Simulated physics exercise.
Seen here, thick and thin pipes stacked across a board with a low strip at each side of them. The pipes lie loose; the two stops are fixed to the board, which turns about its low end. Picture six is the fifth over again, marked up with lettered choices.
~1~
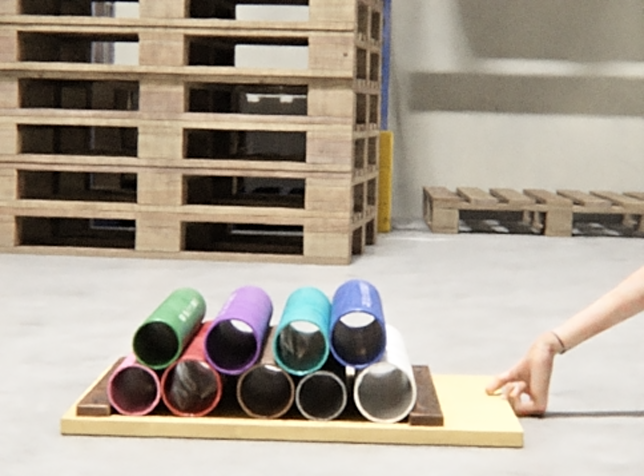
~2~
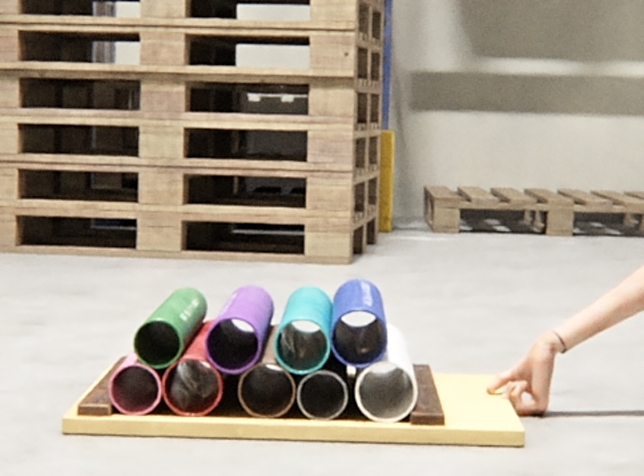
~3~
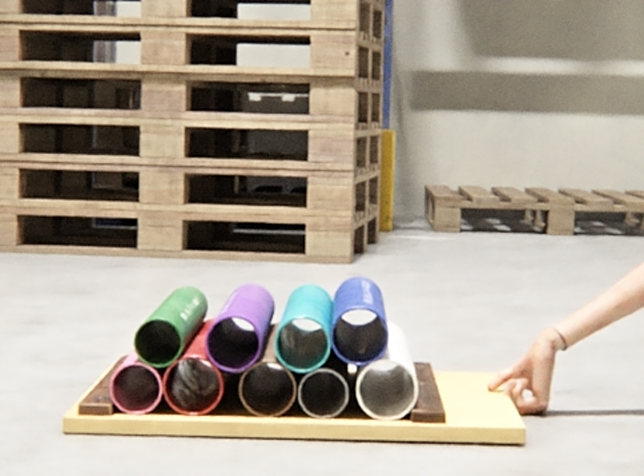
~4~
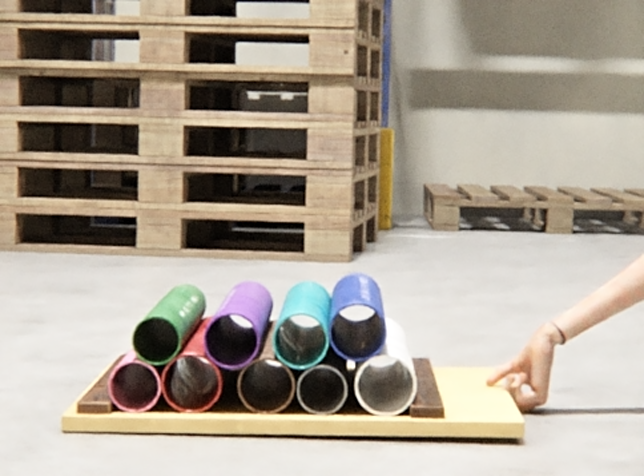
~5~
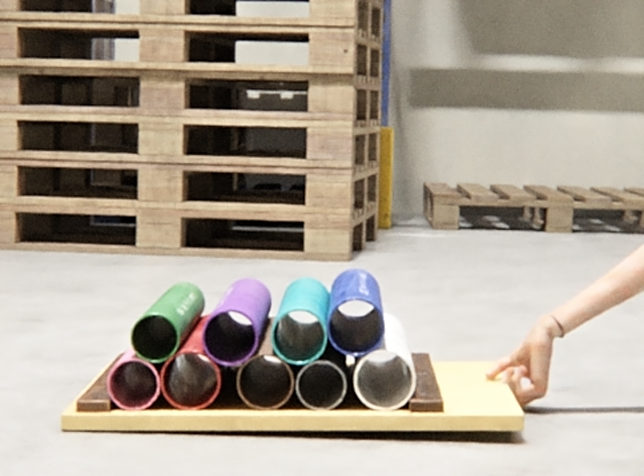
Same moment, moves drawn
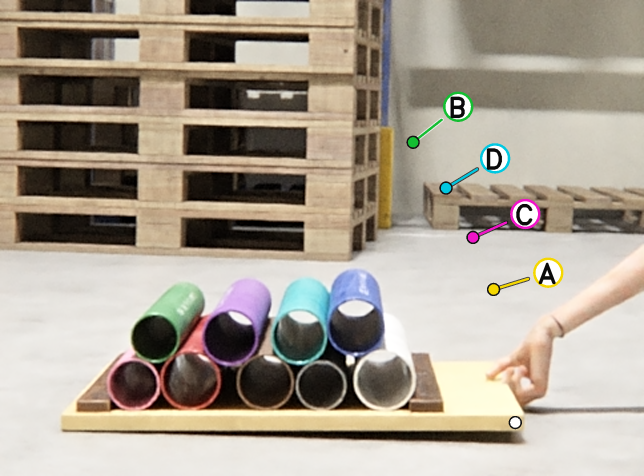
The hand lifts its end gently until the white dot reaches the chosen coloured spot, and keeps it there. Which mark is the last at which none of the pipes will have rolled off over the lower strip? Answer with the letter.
Stop at A.
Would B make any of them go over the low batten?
Yes.
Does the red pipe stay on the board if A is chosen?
The red pipe: Yes.
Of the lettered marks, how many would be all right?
The number is one.
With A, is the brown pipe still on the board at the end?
Yes, with A.
On the marked copy, A at (494, 289); B at (413, 142); C at (473, 237); D at (446, 188); the white dot at (515, 423).
Taking A. A third of the way, board at 14°.
Two thirds of the way, board at 19°.
When it is over, board at 19°, none over the low batten.
As for the rest, B nine over the low batten; C one over the low batten (green); D nine over the low batten.
